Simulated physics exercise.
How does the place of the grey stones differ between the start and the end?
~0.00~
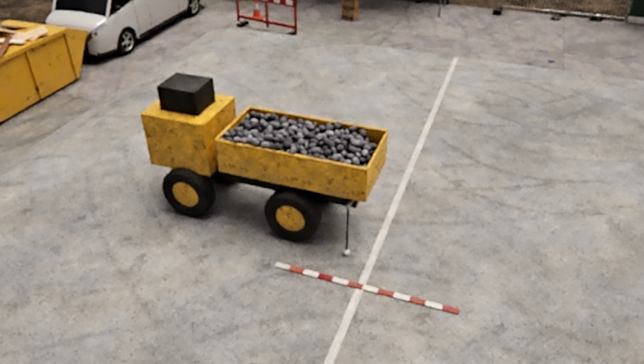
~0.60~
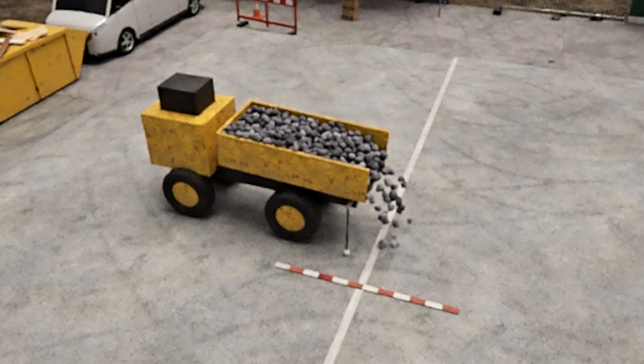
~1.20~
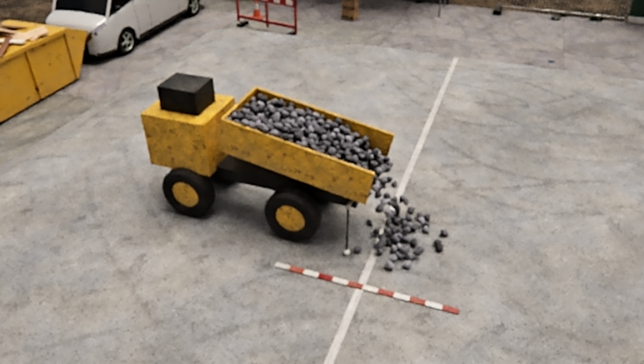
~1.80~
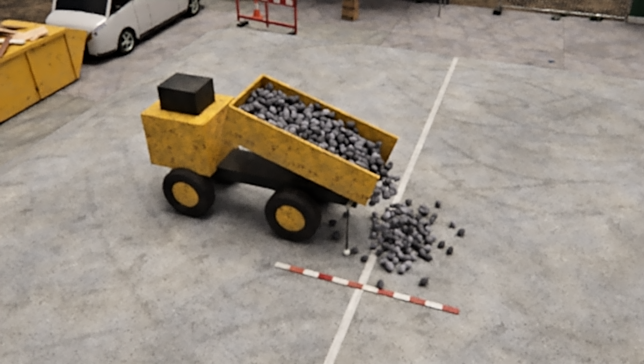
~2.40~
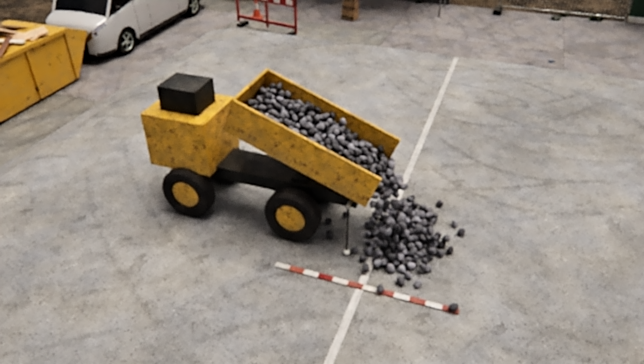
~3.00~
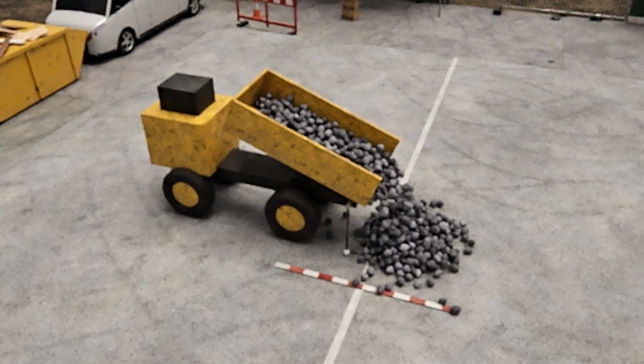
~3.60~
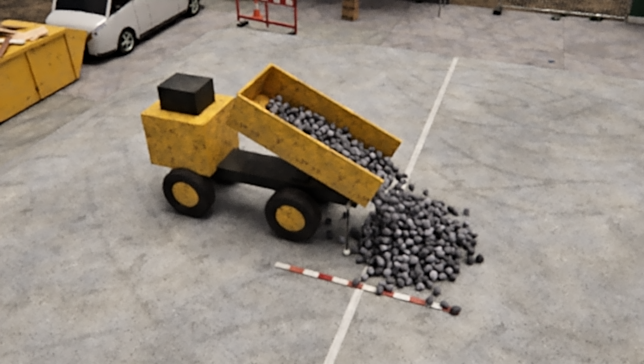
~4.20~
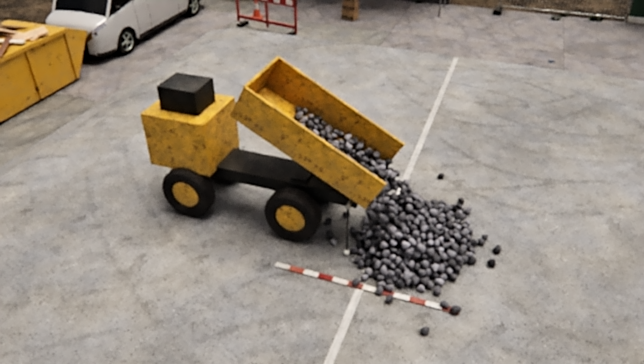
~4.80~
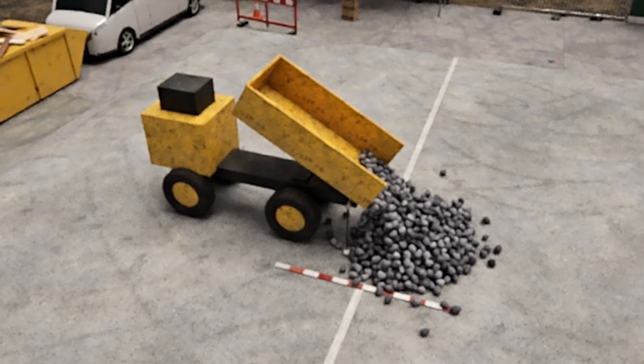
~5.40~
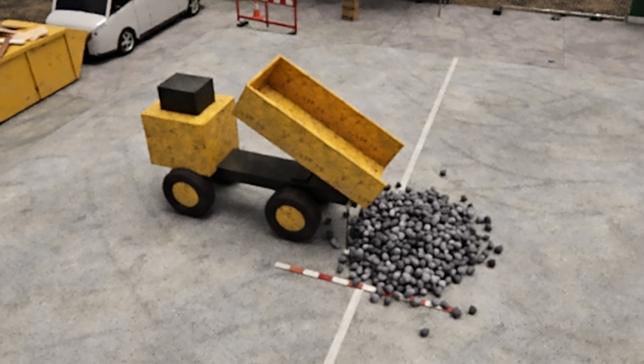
At the start the stones fill the yellow body of the truck. By the end they lie in a heap on the ground behind it, lower and further right, mostly past the painted line.
